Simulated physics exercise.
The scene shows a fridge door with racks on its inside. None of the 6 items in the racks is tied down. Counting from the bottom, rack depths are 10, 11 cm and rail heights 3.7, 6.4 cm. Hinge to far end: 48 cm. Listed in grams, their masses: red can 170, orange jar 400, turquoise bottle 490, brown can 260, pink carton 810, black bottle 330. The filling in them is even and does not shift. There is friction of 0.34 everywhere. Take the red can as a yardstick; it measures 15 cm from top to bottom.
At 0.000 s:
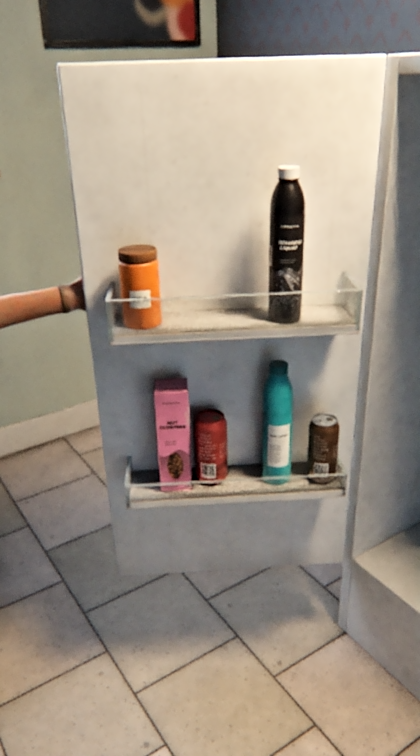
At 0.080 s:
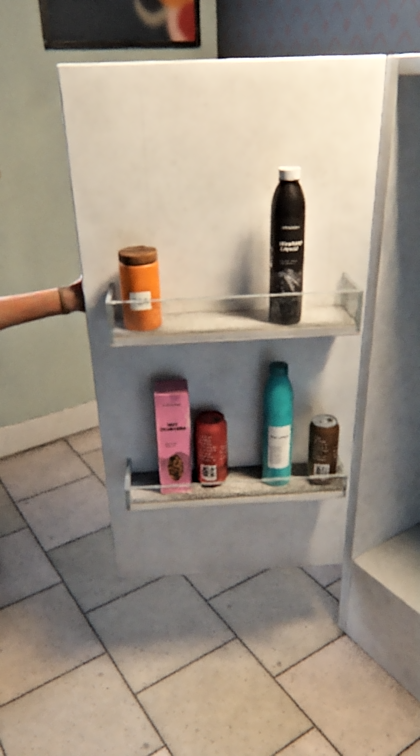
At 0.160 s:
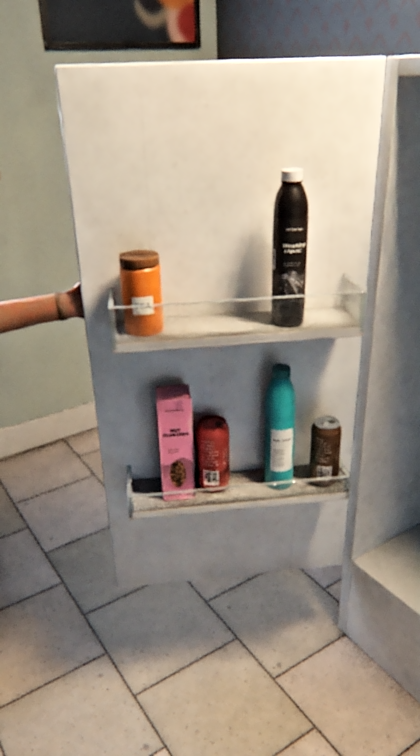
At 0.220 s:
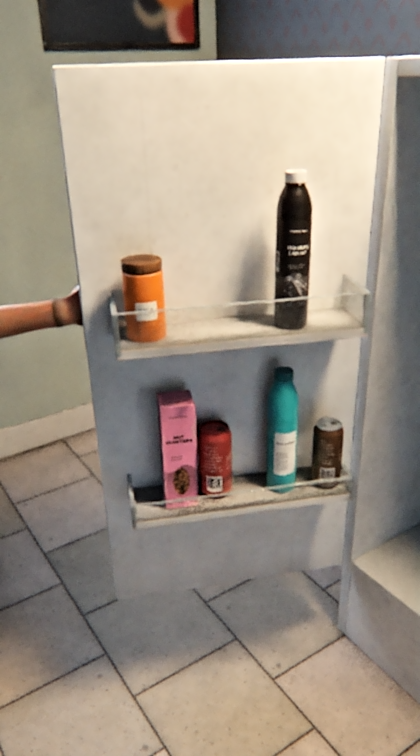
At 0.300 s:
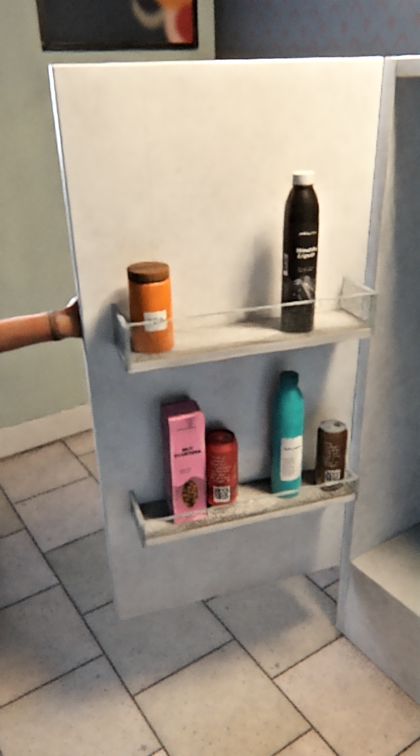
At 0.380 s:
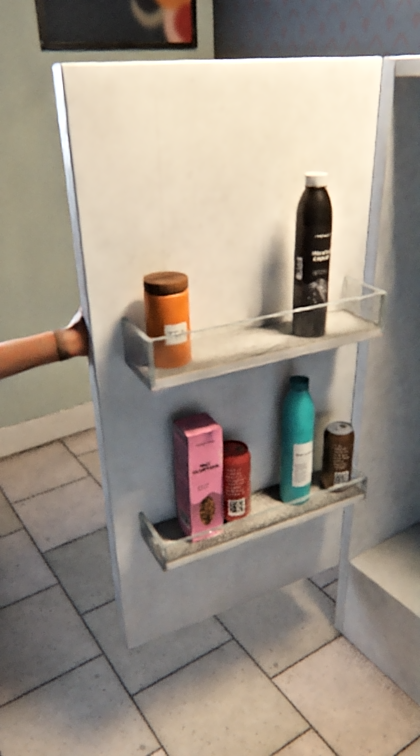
In a room with a pale tiled floor and grey-green and blue walls, an open white fridge door is seen from the front and slightly above. Its upper rack holds an orange jar at left and a black bottle at right, with a pink carton, red can, turquoise bottle and brown can below. A hand at the left edge swings the door partway toward closed, slowly then faster, while the camera stays still.
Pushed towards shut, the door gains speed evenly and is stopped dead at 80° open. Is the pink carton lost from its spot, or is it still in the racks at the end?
It is lost from its spot.
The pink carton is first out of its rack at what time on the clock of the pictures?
I'd say around the 0.6 s mark.
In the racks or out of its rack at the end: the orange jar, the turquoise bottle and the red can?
Once it all settles, the orange jar stays on its surface, the turquoise bottle leaves its surface and the red can stays on its surface.
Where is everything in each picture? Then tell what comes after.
The first picture shows open by 120°; pink carton (174, 436); red can (211, 448).
The second picture shows open by 119°; turquoise bottle (278, 424); brown can (323, 450).
The third picture shows open by 117°; black bottle (290, 250); red can (213, 454).
The fourth picture shows open by 113°; orange jar (144, 298); turquoise bottle (282, 430).
The fifth picture shows open by 106°; brown can (331, 455); black bottle (300, 254).
The sixth picture shows open by 97°; pink carton (199, 478); red can (233, 482).
After 0.88 s, open by 80°; turquoise bottle and pink carton now out of its rack; red can leaning 6°; black bottle leaning 4°.
After 1.18 s, open by 80°; red can leaning 6°.
At rest (2.7 s), out of its rack, turquoise bottle and pink carton; the other 4 in place, give or take 5 cm.
